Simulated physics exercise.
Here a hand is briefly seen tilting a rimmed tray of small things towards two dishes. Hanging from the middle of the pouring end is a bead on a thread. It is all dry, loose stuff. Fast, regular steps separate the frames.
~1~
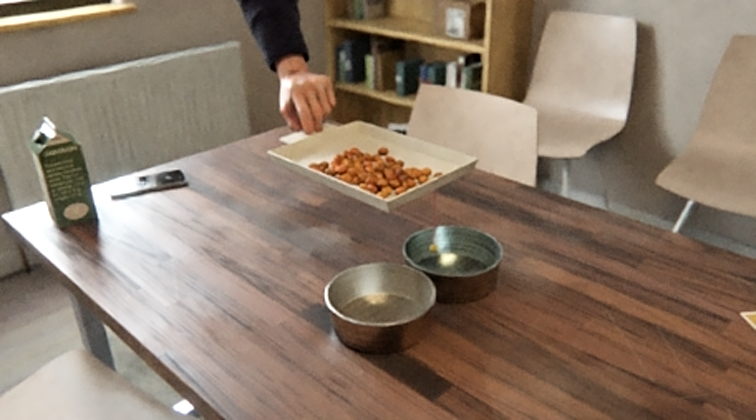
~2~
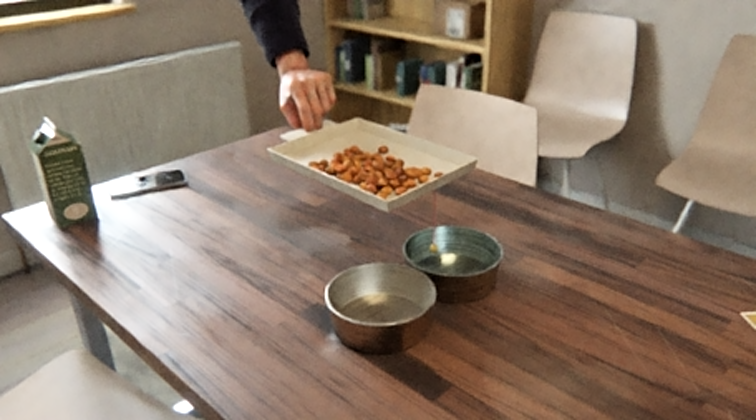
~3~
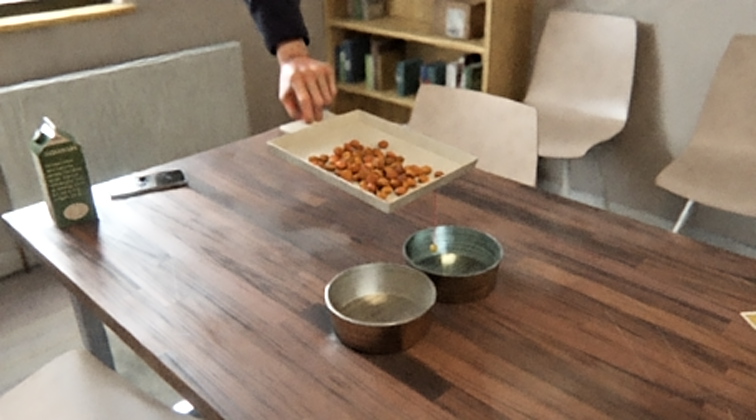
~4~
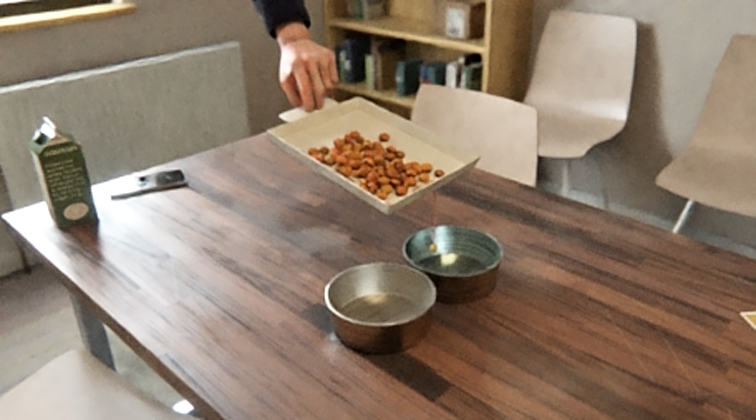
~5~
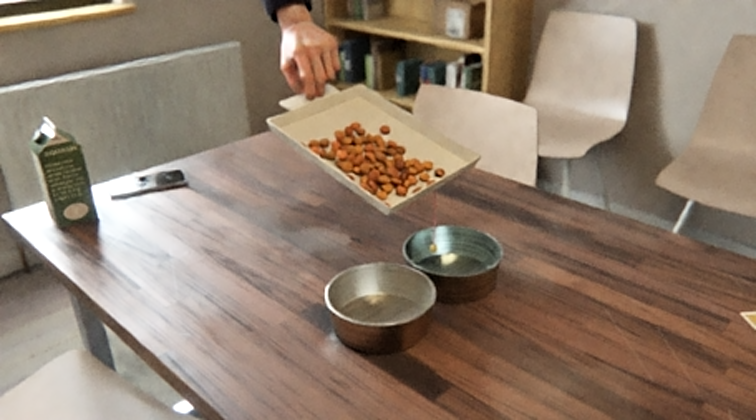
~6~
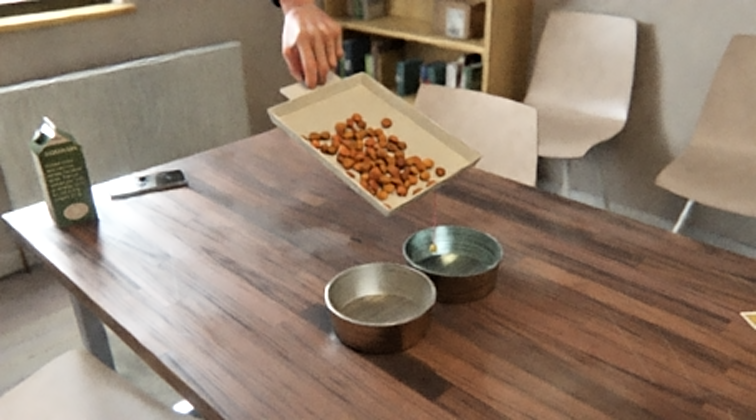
At a dark wooden table in a room with pale chairs and a bookshelf, a hand holds a rimmed tray of small brown pieces above two round metal dishes, gradually raising its far end and tilting it towards them.
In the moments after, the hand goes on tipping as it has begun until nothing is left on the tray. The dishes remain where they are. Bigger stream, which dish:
More will pour into the dish on the left side.
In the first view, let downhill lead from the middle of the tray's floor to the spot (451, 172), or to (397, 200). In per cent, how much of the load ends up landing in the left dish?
0 and 90 per cent, in that order.
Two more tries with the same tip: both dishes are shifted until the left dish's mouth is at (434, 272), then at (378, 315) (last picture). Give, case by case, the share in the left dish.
Trial 1 about 70 %, trial 2 about 40 %.
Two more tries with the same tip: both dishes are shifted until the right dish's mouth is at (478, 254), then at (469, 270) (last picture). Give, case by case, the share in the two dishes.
First 90 %, then 90 %.
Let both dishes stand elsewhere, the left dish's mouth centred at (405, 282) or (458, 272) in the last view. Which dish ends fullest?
Case one: The dish at left. Case two: The dish at left.
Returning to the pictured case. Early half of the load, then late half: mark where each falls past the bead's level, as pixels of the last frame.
I'd say close to (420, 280) at first and close to (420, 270) later on.
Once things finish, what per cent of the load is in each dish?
For the left dish 60 %, for the right dish 10 %.
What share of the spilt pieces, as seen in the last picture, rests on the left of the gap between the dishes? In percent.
Roughly 0 in a hundred.
Shortly afterwards, tray tipped steeply; all but a few on the tray; only a few in the air.
Next, tray tipped past a quarter turn; a little on the tray; near a third in the left dish; a little in the right dish; near a quarter outside both; near a quarter in the air.
Some moments later, tray tipped past a quarter turn; near two thirds in the left dish; a little in the right dish; near a quarter outside both.
In the end, tray tipped past a quarter turn; near two thirds in the left dish; a little in the right dish; near a quarter outside both.
